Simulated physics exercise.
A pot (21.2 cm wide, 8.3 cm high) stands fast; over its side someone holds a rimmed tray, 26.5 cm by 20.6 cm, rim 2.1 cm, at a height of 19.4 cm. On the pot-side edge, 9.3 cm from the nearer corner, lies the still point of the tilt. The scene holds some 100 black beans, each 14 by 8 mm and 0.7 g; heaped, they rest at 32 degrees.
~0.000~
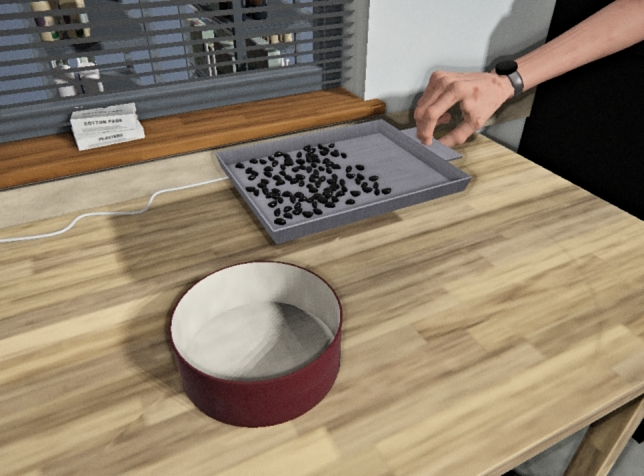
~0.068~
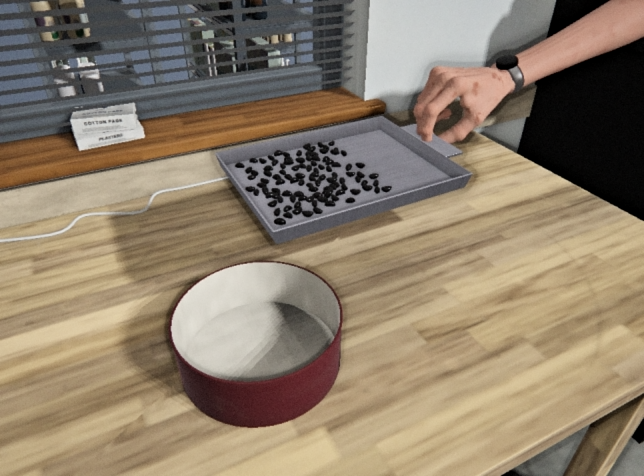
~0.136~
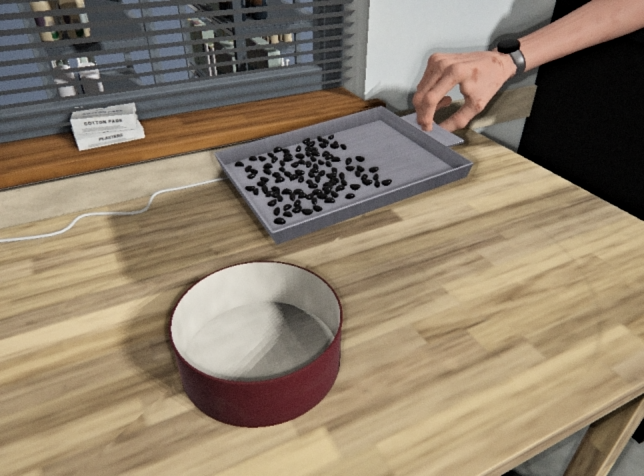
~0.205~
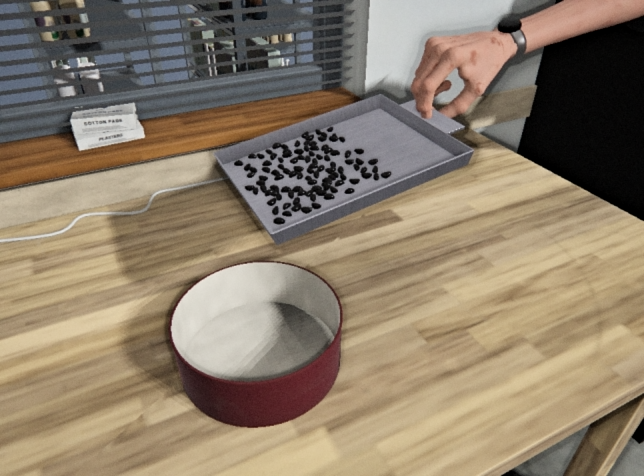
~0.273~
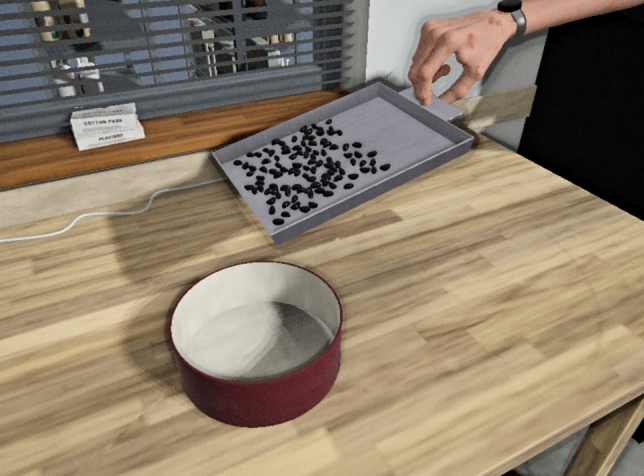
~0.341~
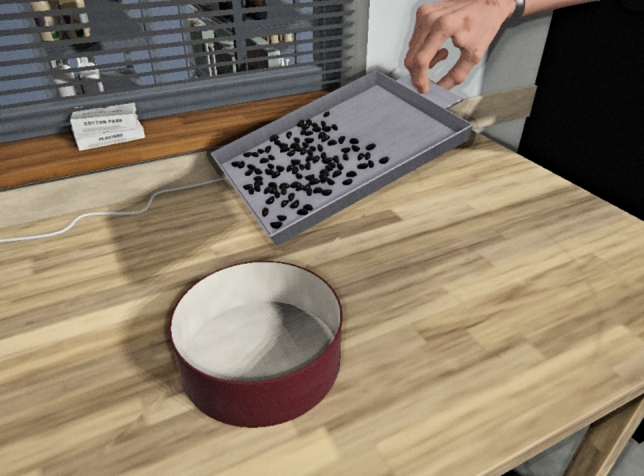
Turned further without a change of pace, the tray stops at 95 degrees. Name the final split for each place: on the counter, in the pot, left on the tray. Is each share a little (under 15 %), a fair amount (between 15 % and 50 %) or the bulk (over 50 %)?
Counter: A fair amount; pot: The bulk; left on the tray: A little.
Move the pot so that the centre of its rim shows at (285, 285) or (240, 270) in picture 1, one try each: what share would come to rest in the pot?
Some 60 and 90 per cent.
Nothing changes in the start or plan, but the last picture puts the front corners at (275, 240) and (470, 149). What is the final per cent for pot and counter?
Pot: 100, counter: 0.
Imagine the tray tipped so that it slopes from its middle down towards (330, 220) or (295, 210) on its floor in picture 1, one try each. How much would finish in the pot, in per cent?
I'd put it at roughly 95 per cent for the first tilt and roughly 100 per cent for the second.
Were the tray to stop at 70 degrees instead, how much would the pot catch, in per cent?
That would give about 0 per cent.
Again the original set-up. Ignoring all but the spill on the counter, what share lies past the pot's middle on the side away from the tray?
Near 80 in a hundred.
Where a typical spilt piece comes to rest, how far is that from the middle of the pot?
Some 22 cm.
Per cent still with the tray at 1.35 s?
Close to 95 in a hundred parts of the load.
After 0.95 s, tilt 54 degrees; the tray holds 100 %, the pot 0 %.
After 1.35 s, tilt 78 degrees; the tray holds 95 %, the pot 5 %.
After 1.84 s, tilt 95 degrees; the tray holds 5 %, the pot 50 %.
At rest (3.0 s), counter 35 %, pot 65 %, tray 0 %.
